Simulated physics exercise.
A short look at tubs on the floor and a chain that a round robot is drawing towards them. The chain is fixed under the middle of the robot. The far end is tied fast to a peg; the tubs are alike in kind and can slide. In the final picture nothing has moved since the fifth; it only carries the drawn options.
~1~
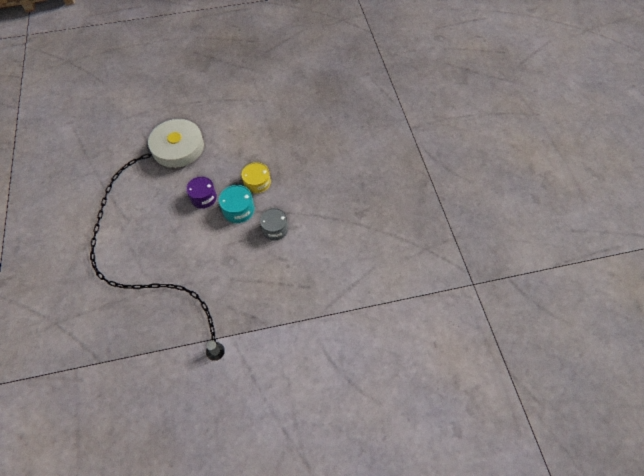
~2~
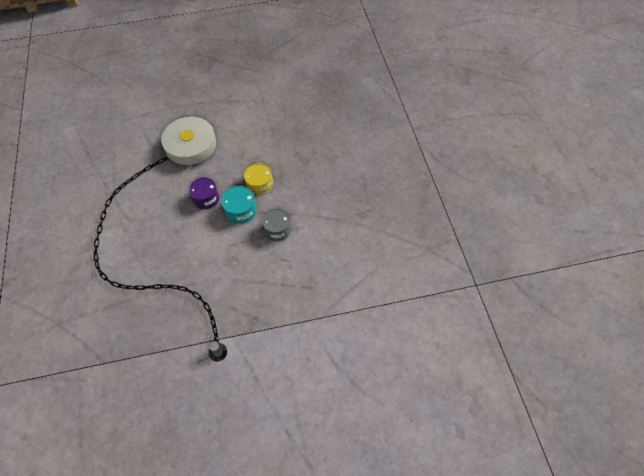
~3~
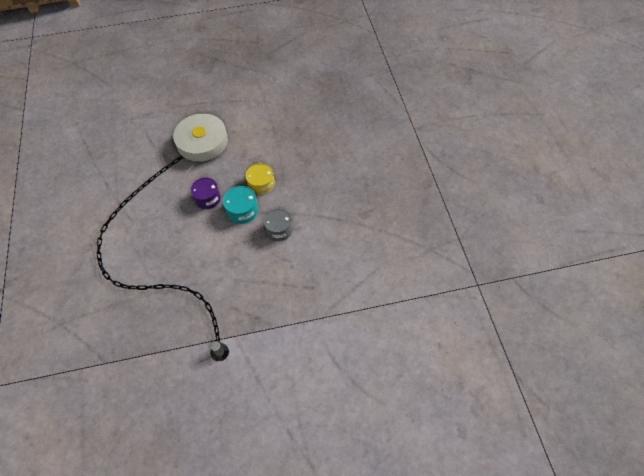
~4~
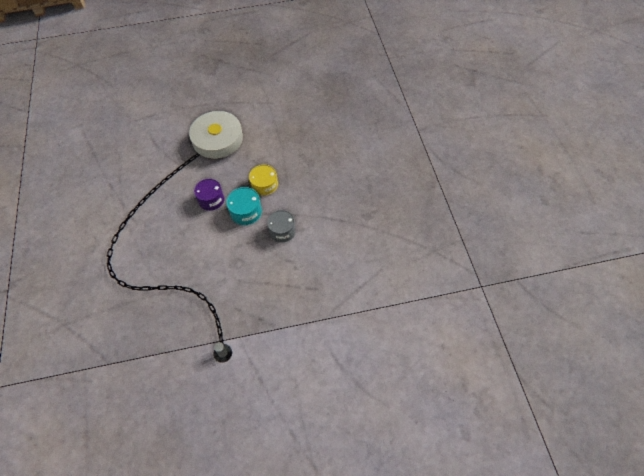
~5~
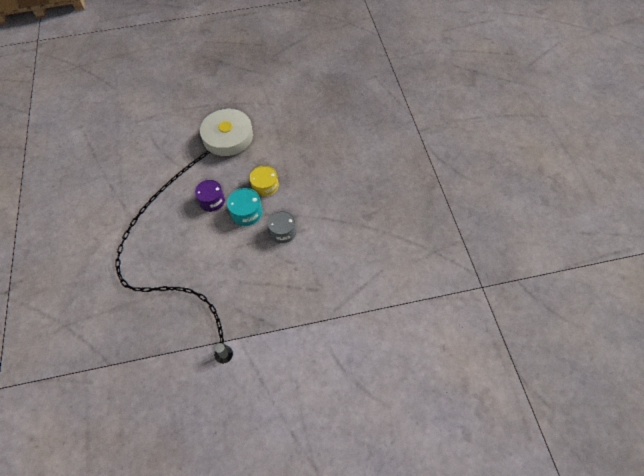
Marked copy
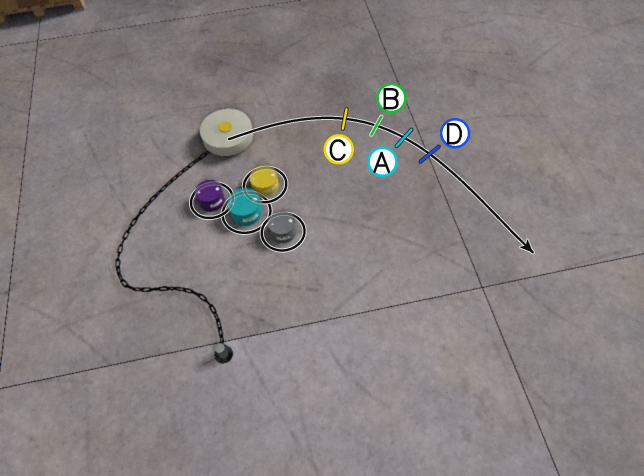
On a concrete floor, a round pale robot moves right past four still, coloured tubs, drawing a chain fastened to a peg.
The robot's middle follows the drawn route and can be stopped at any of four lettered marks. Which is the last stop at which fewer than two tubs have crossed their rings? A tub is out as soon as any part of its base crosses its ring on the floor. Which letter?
Up to mark C.
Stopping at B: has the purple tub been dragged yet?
Yes.
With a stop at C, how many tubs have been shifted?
One.
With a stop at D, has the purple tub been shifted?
Yes.
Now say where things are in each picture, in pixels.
In the first frame, peg (213, 349); turquoise tub (237, 204); yellow tub (256, 178).
In the second frame, robot (190, 142); purple tub (204, 194).
In the third frame, robot (201, 138); peg (218, 349).
In the fourth frame, robot (217, 136); yellow tub (264, 180).
In the fifth frame, robot (227, 133); grey tub (282, 227); peg (222, 351); turquoise tub (245, 207).
On the marked copy, A at (404, 138); B at (376, 126); C at (345, 119); D at (430, 154); the route from (229, 139) via (395, 133) to (533, 252).
With C. Early on, robot (267, 120).
Further on, robot (310, 112).
At the end, robot (345, 113); purple tub (219, 197); one over the rings.
As for the rest, A has four over the rings; B has two over the rings; D has four over the rings.
